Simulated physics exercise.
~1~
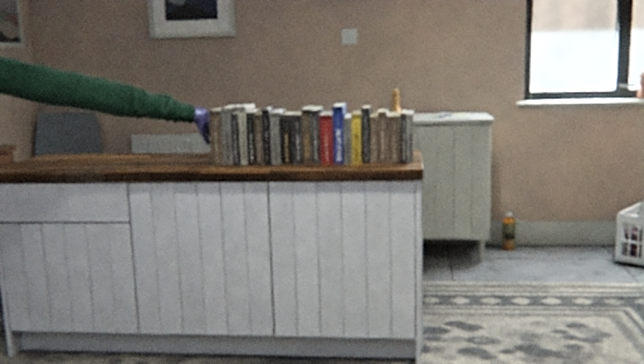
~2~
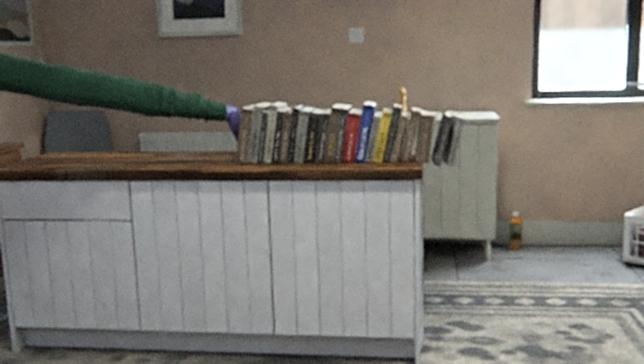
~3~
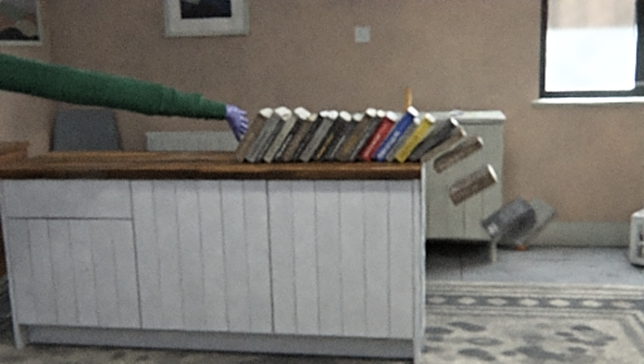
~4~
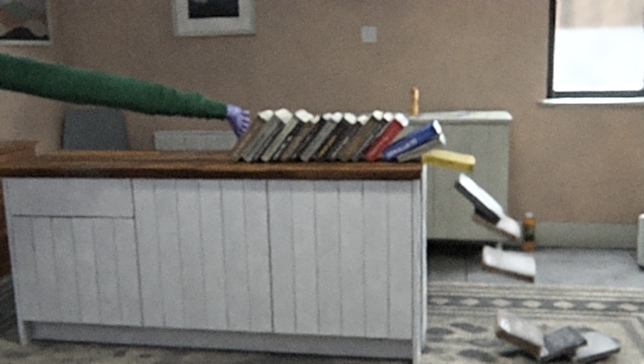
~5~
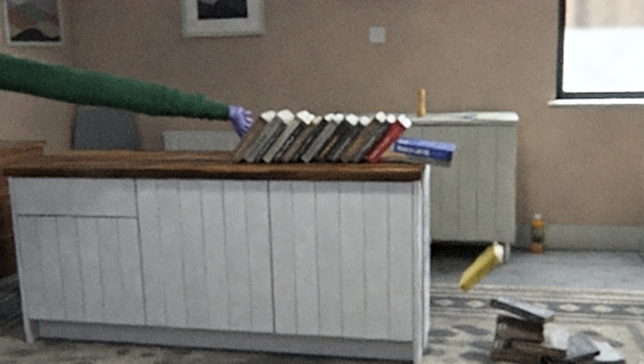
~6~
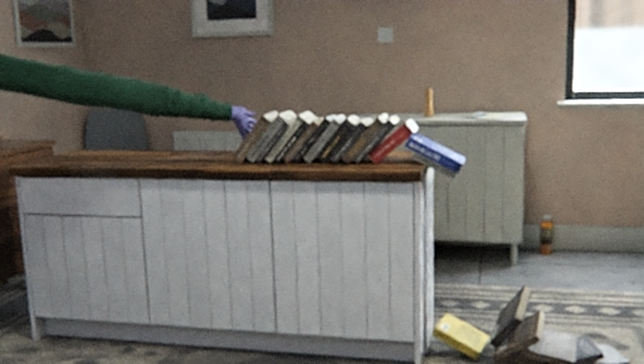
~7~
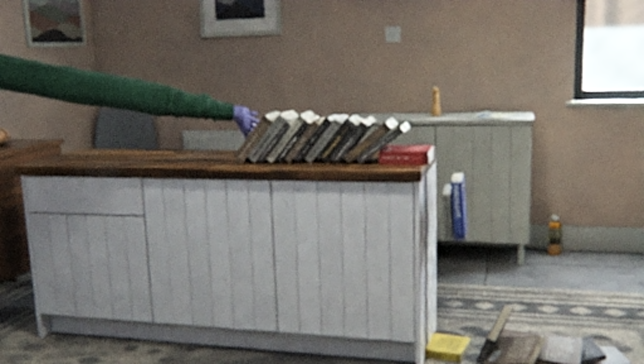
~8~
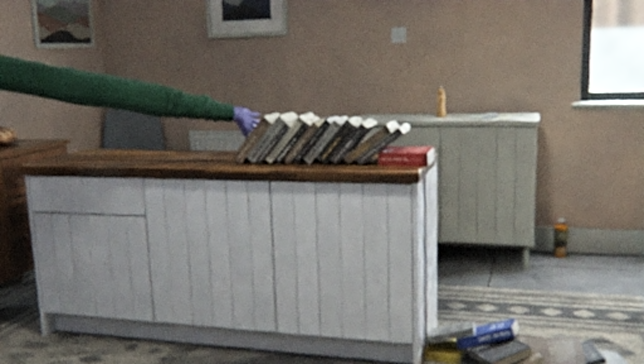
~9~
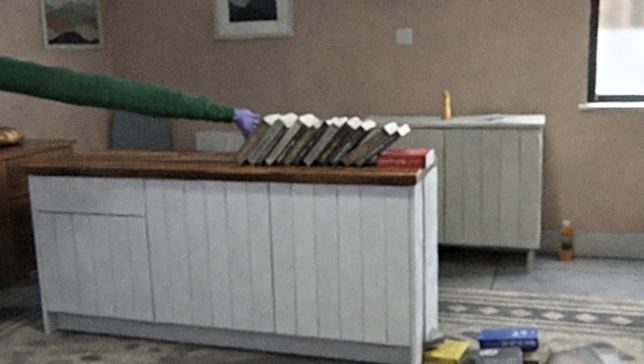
A gloved hand on a green-sleeved arm pushes in from the left against a long row of upright books on a wooden worktop. The row slides right and tilts, and the books at the far end begin tipping over the edge. They tumble to the floor one after another, the yellow book dropping among them. The blue book tips out over the edge, then falls after it, while the hand stays still against the row. The red book settles flat at the edge, beside the leaning books still on the worktop, with the yellow and blue books lying among the pile below.
